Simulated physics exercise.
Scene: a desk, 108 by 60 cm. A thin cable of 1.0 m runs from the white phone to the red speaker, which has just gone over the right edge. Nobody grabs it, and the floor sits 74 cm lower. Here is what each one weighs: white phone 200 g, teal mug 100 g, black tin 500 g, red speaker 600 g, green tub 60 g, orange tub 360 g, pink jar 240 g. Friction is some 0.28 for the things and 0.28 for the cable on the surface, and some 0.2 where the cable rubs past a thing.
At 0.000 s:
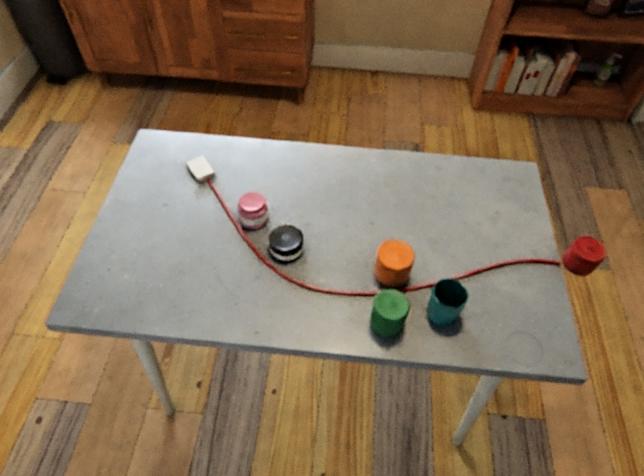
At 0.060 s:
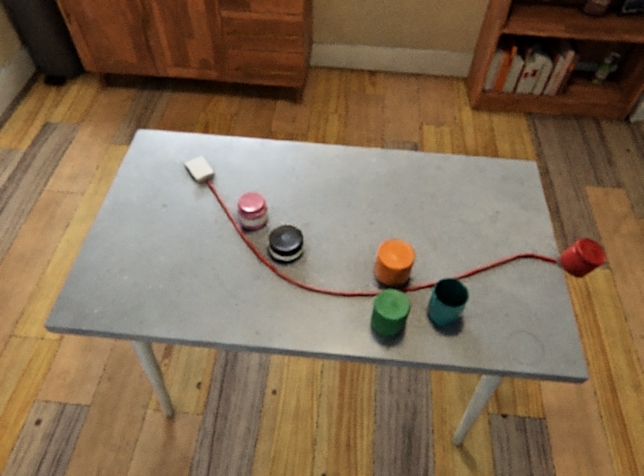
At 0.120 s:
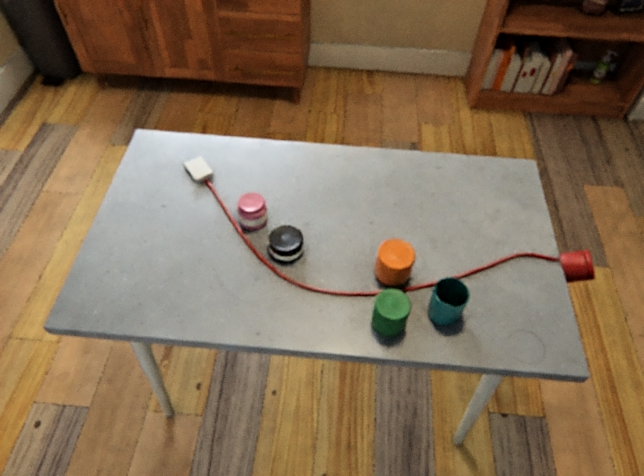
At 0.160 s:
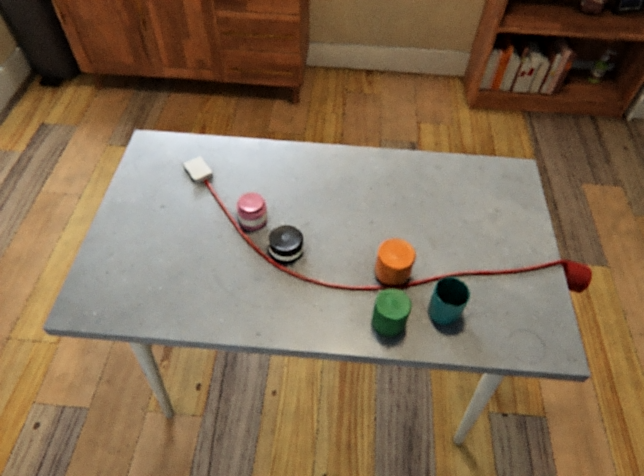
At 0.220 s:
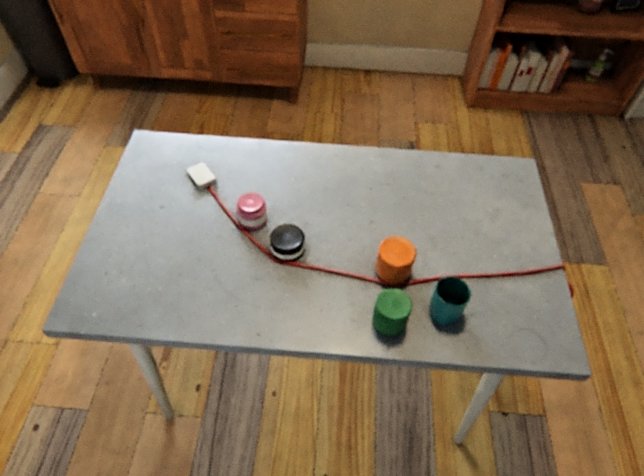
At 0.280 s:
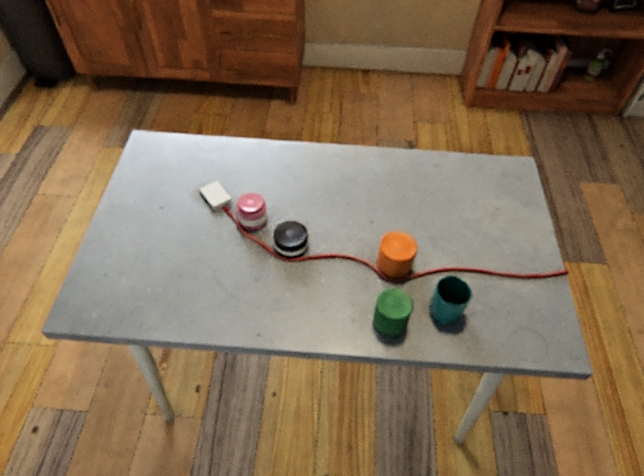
On a grey table in a wood-floored room, a red cable curves from a white phone past several tubs and tins to a red speaker at the right edge. The speaker tilts and drops out of view below the edge, then the cable straightens and drags the phone slightly toward the pink jar.
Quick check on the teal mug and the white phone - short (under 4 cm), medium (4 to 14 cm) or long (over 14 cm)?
The teal mug will make a big move; the white phone will make a big move.
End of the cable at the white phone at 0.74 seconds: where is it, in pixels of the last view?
About (464, 323).
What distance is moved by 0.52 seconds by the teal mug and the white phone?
Teal mug roughly 0 cm, white phone roughly 40 cm.
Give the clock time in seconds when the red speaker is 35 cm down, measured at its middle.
That comes at 0.42 seconds.
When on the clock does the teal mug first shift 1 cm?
The teal mug gets there close to 0.65 s.
At 0.5 s, the cable's tail end at (311, 286); white phone 41 cm off its start, red speaker over the edge, pink jar 5 cm off its start.
At 0.7 s, the cable's tail end at (464, 323); white phone 74 cm off its start, teal mug 11 cm off its start, green tub 18 cm off its start.
At 1.0 s, the cable's tail end at (568, 333); white phone 95 cm off its start at (581, 348), teal mug over the edge, green tub over the edge.
At 1.2 s, the cable has left the top; white phone over the edge, teal mug over the edge, green tub over the edge.
At 2.4 s, the cable has left the top; white phone over the edge, teal mug over the edge, green tub over the edge, red speaker over the edge.
